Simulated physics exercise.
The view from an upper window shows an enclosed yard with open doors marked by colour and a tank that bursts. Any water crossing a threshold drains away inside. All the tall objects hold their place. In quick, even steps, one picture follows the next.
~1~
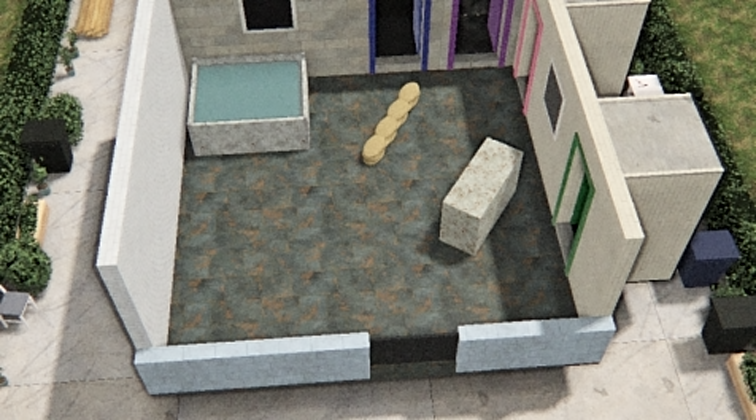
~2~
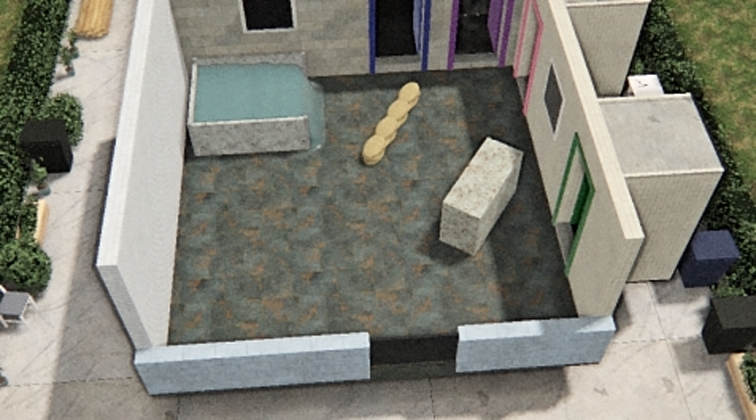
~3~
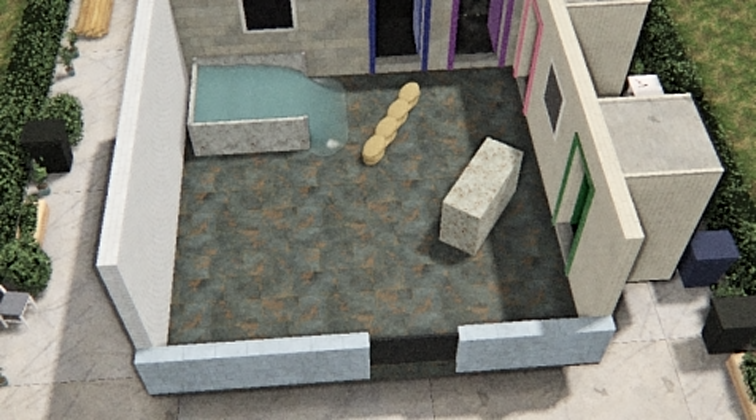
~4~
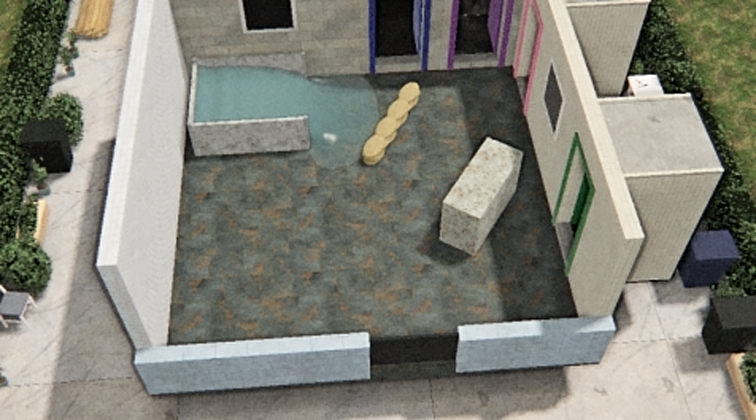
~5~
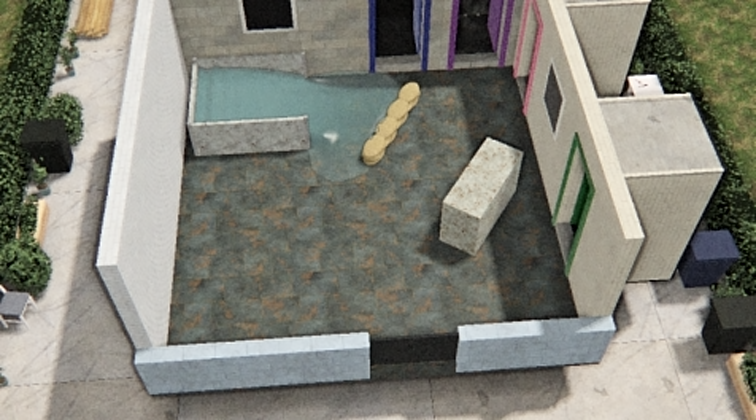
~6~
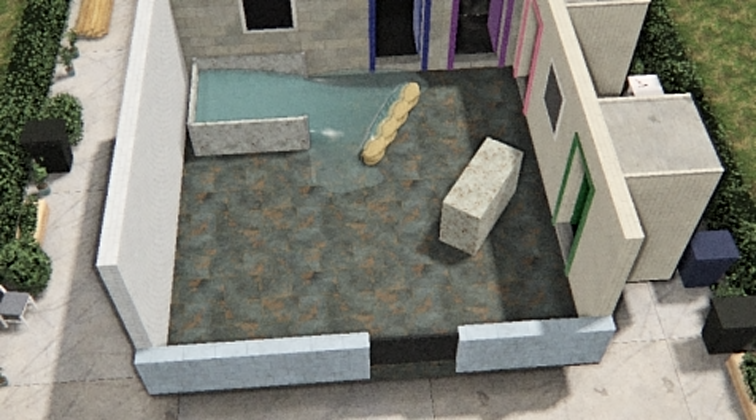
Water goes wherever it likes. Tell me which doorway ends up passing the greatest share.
That would be the pink doorway.
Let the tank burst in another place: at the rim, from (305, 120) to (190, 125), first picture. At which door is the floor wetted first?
First comes the green door.
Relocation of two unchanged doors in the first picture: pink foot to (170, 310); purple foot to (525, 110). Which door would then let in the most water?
The blue door, I'd say.
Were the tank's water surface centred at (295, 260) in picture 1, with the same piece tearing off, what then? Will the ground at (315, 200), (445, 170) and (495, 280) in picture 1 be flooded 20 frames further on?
Log, spots in order: Unwetted / taken by the flood / taken by the flood.
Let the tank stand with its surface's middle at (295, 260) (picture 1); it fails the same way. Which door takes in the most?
The answer is the green door.
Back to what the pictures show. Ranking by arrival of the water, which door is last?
That'd be the green-painted one, I reckon.
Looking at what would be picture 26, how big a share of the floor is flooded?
Roughly 60 per cent.
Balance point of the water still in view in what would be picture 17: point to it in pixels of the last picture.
Centre of the water: Near (351, 115).
A moment on, water covers 20 % of the floor; pink door not reached, blue door a trickle in, purple door wet at the sill, nothing in, green door not reached.
Next, water covers 40 % of the floor; pink door some in, blue door a lot in, purple door wet at the sill, nothing in, green door not reached.
Then, water covers 60 % of the floor; pink door a lot in, blue door a lot in, purple door a trickle in, green door wet at the sill, nothing in.
Later, water covers 90 % of the floor; pink door a lot in, blue door a lot in, purple door a trickle in, green door wet at the sill, nothing in.
In the end, water covers 95 % of the floor; pink door a lot in, blue door a lot in, purple door a trickle in, green door wet at the sill, nothing in; the pink door has let in the most.
